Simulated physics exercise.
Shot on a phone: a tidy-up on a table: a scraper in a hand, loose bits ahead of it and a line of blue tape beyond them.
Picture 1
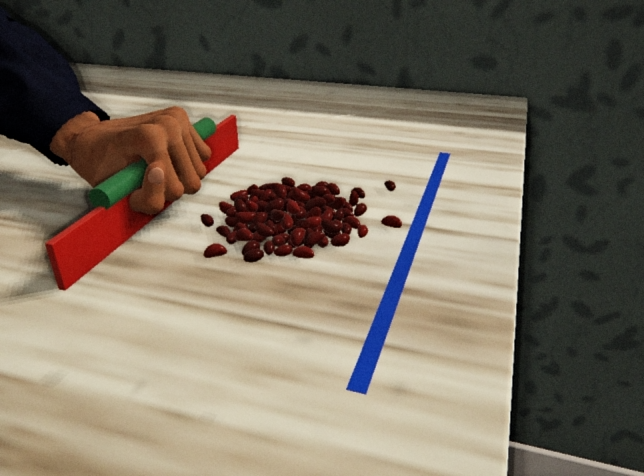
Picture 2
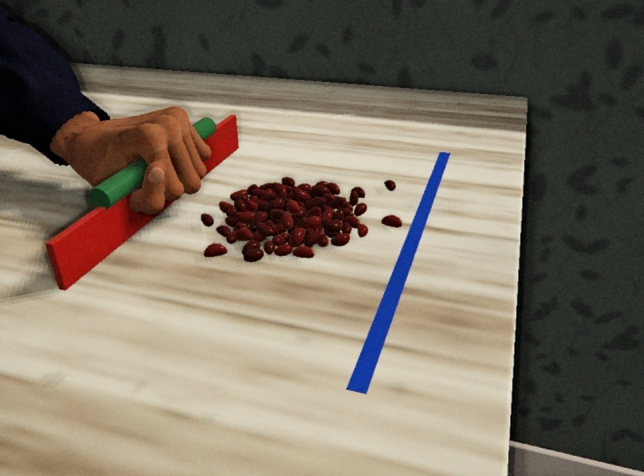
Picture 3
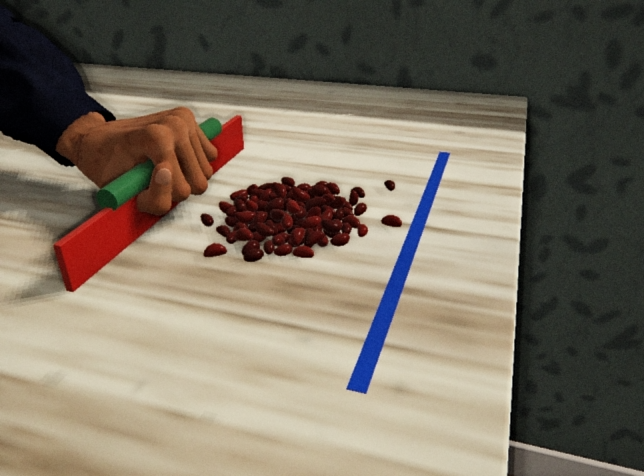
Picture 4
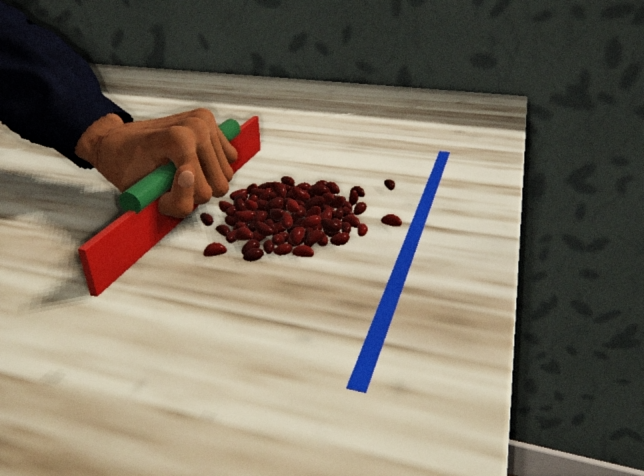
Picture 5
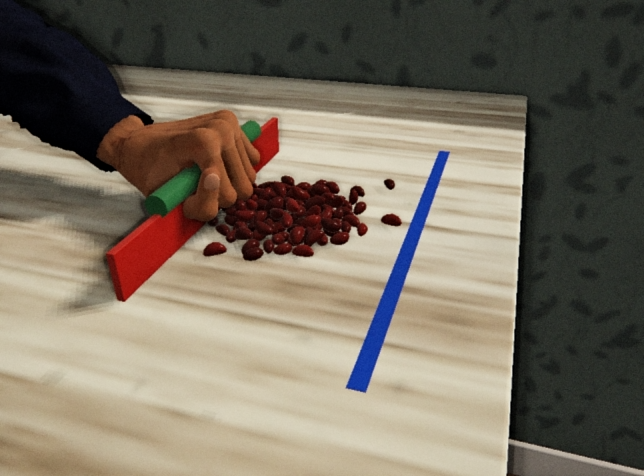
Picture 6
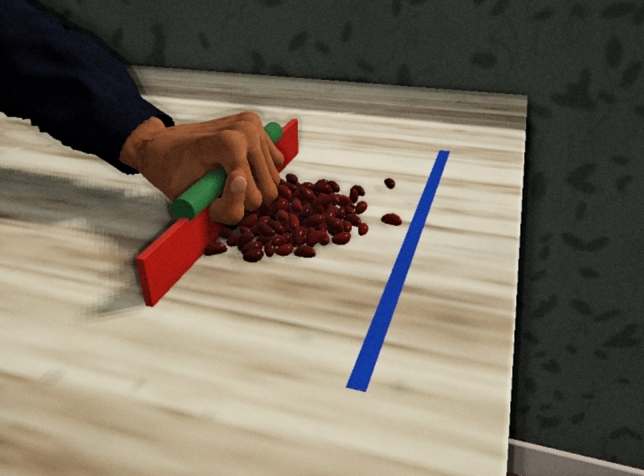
A hand in a dark blue sleeve grips the green handle of a red scraper at the left of a pale, streaked wooden table, seen from above at an angle against a dark patterned background. Dark red kidney beans lie heaped near the middle, with blue tape to their right. The scraper rests, then slides rightward into the heap's near side, while the camera stays still.
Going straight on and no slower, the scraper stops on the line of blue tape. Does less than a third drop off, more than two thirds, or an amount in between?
The share that drops off is less than a third.
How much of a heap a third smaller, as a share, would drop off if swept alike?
About 0 in a hundred.
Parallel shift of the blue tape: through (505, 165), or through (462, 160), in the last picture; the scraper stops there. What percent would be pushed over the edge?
Note: Case one around 100 in a hundred, case two around 30 in a hundred.
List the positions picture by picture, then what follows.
In the first picture, scraper near (74, 251), at rest; blue tape near (443, 160), about a palm's width from the edge; edge at (519, 256); the heap near (296, 219), kidney beans.
In the second picture, scraper near (75, 251), at rest.
In the third picture, scraper near (82, 252); the heap near (295, 219).
In the fourth picture, scraper near (106, 256).
In the fifth picture, scraper near (133, 260); the heap near (295, 218).
In the sixth picture, scraper near (161, 265); blue tape near (442, 158); edge at (519, 254); the heap near (289, 216), near a quarter pushed along.
Shortly afterwards, scraper still moving, near (329, 184); heap all on the table, its front near (451, 225).
Next, scraper stopped at the blue tape; heap a little over the edge.
In the end, scraper stopped at the blue tape; heap a little over the edge.
